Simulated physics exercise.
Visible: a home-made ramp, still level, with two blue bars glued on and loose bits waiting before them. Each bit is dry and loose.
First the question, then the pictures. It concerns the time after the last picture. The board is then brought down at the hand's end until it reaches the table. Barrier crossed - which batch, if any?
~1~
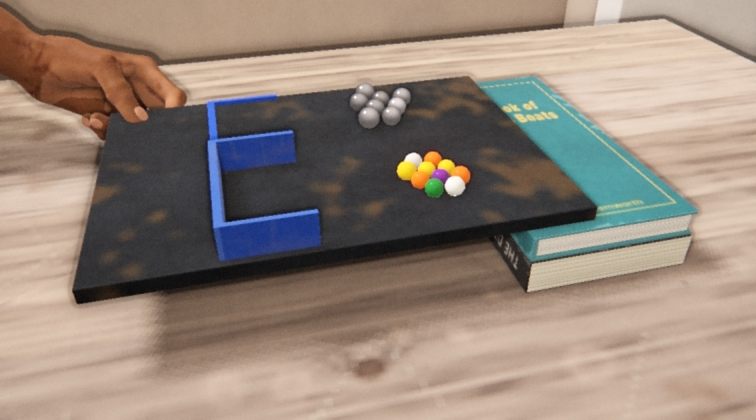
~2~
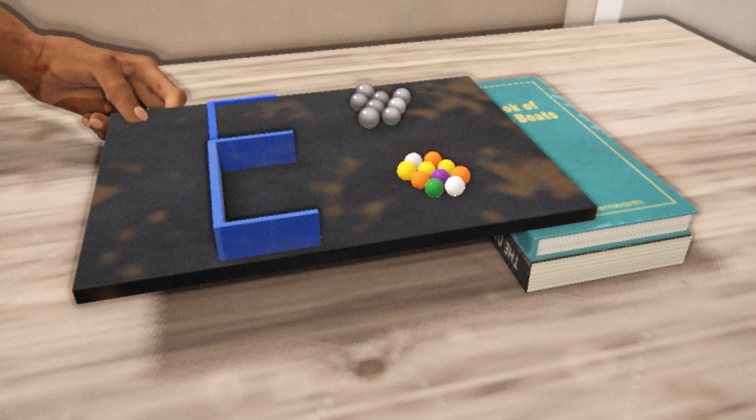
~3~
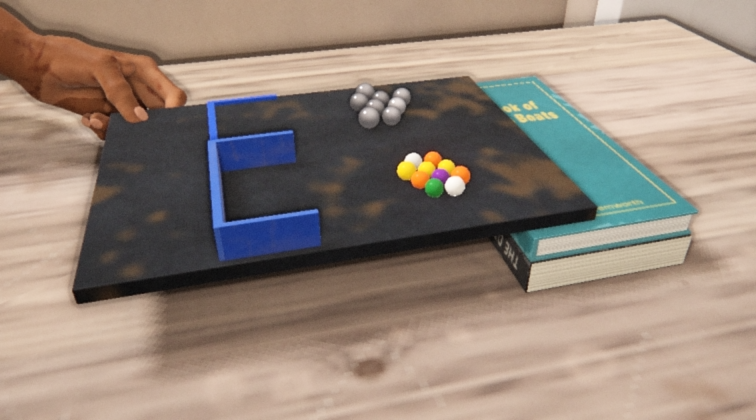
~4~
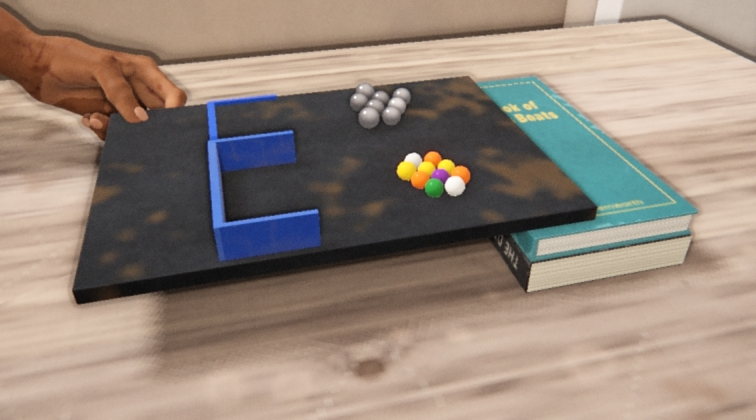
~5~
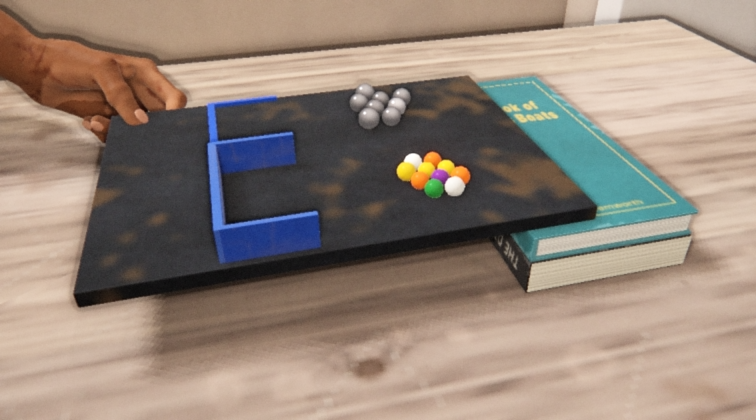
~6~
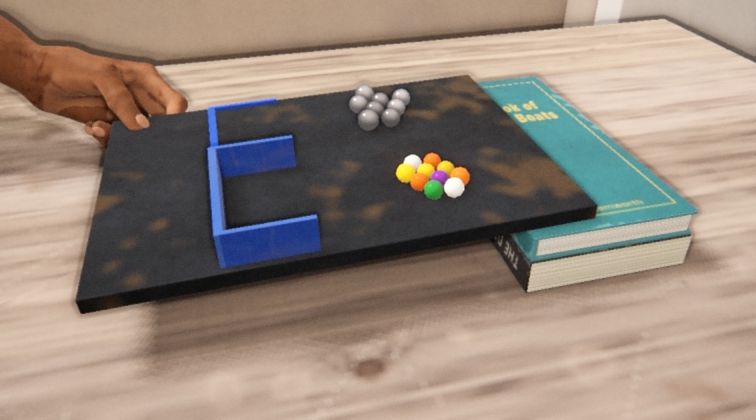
At the end, the nearer batch is arrested. The farther batch moves on past.
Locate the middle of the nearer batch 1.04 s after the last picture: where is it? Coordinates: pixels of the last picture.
Estimated centre: (258, 234).
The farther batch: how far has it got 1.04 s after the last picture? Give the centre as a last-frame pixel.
I'd put the centre somewhere around (89, 201).
Then, 0.39 s later than the last frame, board sloping at 8°; nearer batch on its way down; farther batch on its way down.
Then, 0.74 s later than the last frame, board resting at 10°; nearer batch on its way down; farther batch roughly a quarter past its bar.
Then, 1.04 s later than the last frame, board resting at 10°; nearer batch has reached its bar; farther batch every one past its bar.
When it is over, board resting at 10°; nearer batch gathered behind its bar; farther batch every one past its bar.
